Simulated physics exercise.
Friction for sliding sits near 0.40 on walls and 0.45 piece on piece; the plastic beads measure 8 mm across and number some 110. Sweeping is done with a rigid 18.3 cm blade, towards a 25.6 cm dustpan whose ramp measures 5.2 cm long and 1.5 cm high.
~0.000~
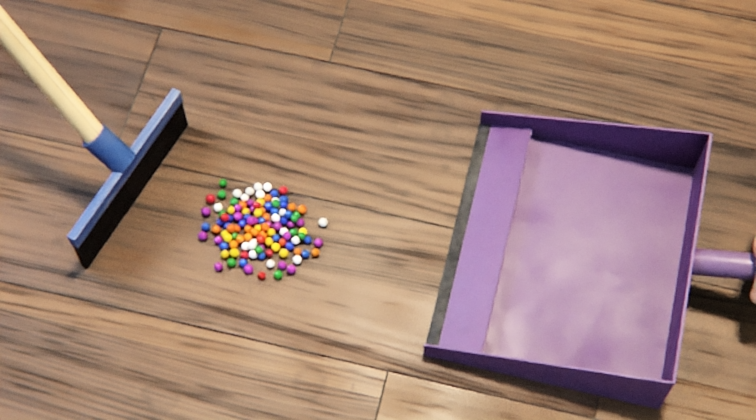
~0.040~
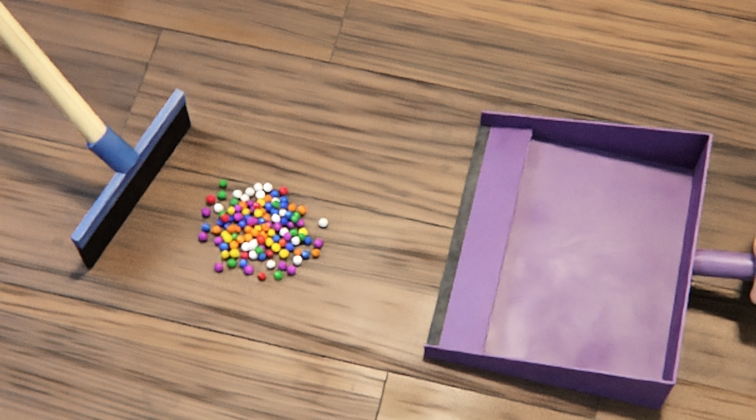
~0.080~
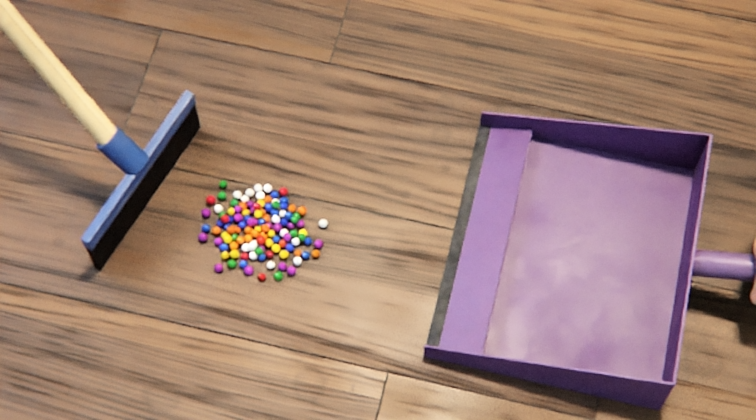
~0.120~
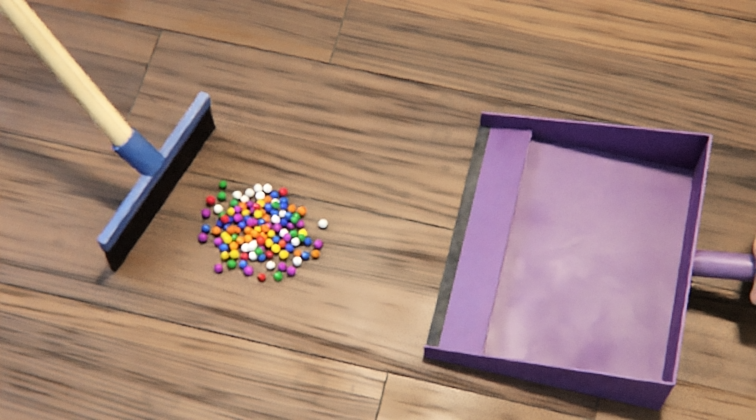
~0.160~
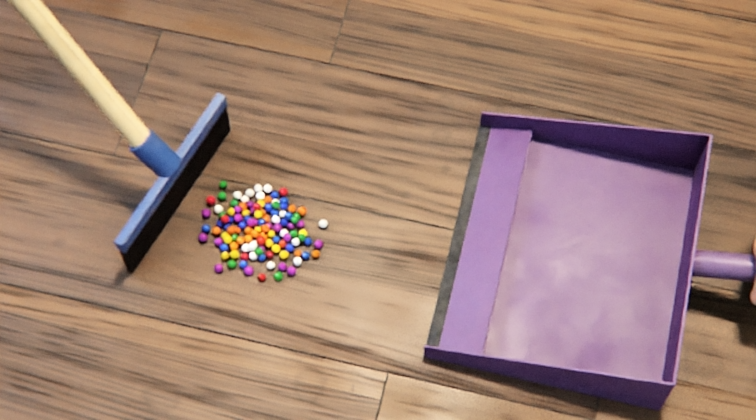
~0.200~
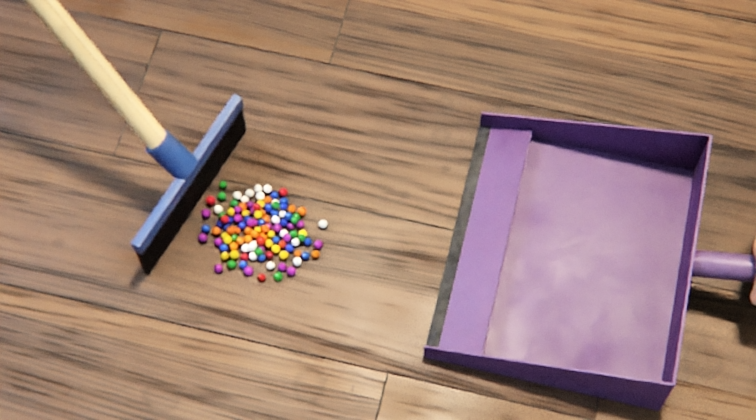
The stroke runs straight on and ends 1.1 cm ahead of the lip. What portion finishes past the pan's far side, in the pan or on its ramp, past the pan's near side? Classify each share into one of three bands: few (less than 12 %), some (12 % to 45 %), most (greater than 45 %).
Classification: Far side - few, pan - few, near side - few.
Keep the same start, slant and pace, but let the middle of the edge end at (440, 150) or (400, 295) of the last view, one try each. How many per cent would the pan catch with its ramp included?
I'd expect around 0 percent, then around 20 percent.
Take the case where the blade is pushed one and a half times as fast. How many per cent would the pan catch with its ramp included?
It would be around 15 per cent.
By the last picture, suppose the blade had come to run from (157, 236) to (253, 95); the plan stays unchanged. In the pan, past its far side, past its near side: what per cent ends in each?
Pan 5; far 0; near 0.
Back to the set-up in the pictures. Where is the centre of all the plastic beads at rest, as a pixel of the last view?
Near (426, 280).
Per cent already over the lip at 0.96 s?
Over the lip by then: Approx. 10 %.
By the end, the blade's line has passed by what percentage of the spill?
Some 20 percent of it.
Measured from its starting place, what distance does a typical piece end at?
Median: Approx. 16 cm.
After 0.47 s, middle of the blade 15 cm from the lip; 0 % over the lip, far side 0 %, near side 0 %.
Then, at 0.66 s, middle of the blade 7 cm from the lip; 0 % over the lip, far side 0 %, near side 5 %.
After 0.96 s, middle of the blade 3 cm from the lip; 10 % over the lip, far side 0 %, near side 5 %.
By 1.3 s all is still; far side 0 %, pan 5 %, near side 5 %, in front of the lip or behind the blade 90 %.
